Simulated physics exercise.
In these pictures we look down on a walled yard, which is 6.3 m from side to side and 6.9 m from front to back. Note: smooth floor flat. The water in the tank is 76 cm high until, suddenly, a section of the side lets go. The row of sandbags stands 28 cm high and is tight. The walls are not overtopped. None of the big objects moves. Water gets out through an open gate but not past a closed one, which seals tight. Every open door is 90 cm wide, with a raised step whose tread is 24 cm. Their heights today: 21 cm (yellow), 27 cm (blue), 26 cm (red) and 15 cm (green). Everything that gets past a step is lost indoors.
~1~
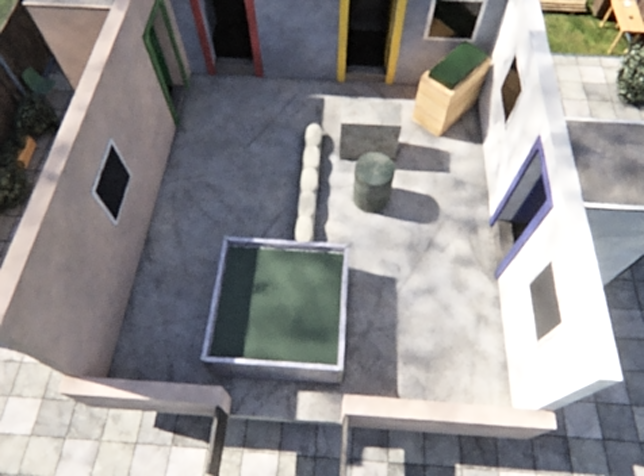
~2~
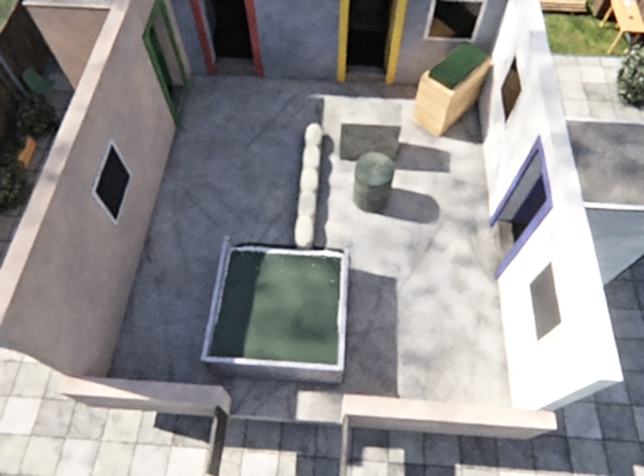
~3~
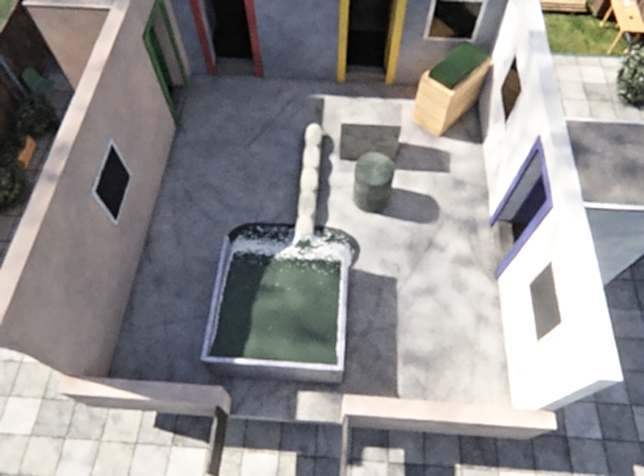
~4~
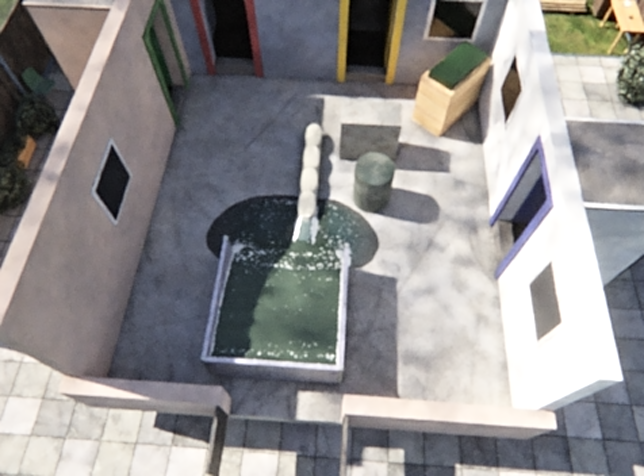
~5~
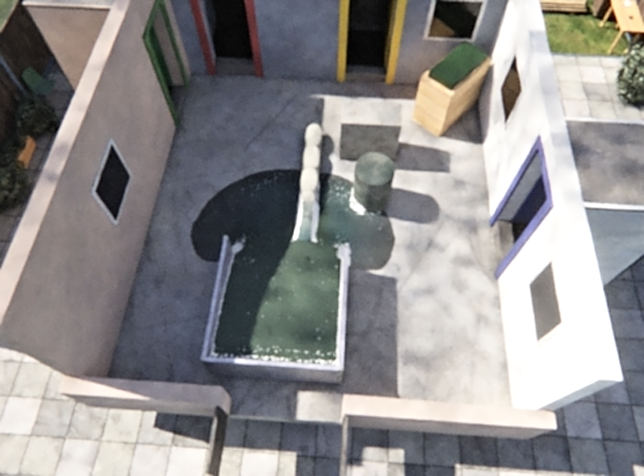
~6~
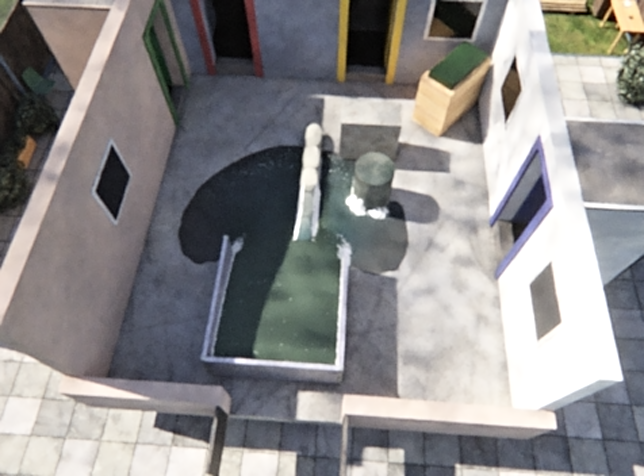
A square tank of dark green water sat in a walled yard until its far side opened, and water poured out, spreading across the grey floor around a row of pale, rounded shapes and a green drum.
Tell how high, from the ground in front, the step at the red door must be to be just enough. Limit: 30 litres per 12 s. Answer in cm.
It must be about 22 cm high.
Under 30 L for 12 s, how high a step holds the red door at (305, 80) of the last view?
Minimum: Close to 21 cm.
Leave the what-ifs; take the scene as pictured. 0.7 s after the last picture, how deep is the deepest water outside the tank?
Max depth: Around 42 cm.
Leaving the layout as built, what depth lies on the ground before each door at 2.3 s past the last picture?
Door by door in centimetres - yellow 14, blue 13, red 31, green 25.
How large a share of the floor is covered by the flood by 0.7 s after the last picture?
About 45 per cent.
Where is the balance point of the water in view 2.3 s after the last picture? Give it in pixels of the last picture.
Around (291, 172).
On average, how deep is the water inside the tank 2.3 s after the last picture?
The mean depth is about 17 cm.
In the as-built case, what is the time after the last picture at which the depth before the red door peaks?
Peak time: About 1.8 s.
Then, 0.7 s after the last picture water covers 45 % of the floor, deepest (42 cm) near (304, 255); it has not reached the red door.
Then, 2.3 s after the last picture water covers 60 % of the floor, deepest (35 cm) near (200, 74); 31 cm at the red door, 4 litres in over its 26 cm step.
Then, 11.3 s after the last picture water covers 95 % of the floor, deepest (10 cm) near (384, 409); 8 cm at the red door, 11 litres in over its 26 cm step.
At the red door as built, the water peaked near 31 cm, 1.9 s after the last picture.
With a step of 18.5 cm, 62 litres would have come in within the 12 s; with 25.5 cm, 13 litres. So under 30 litres takes about 22 cm.
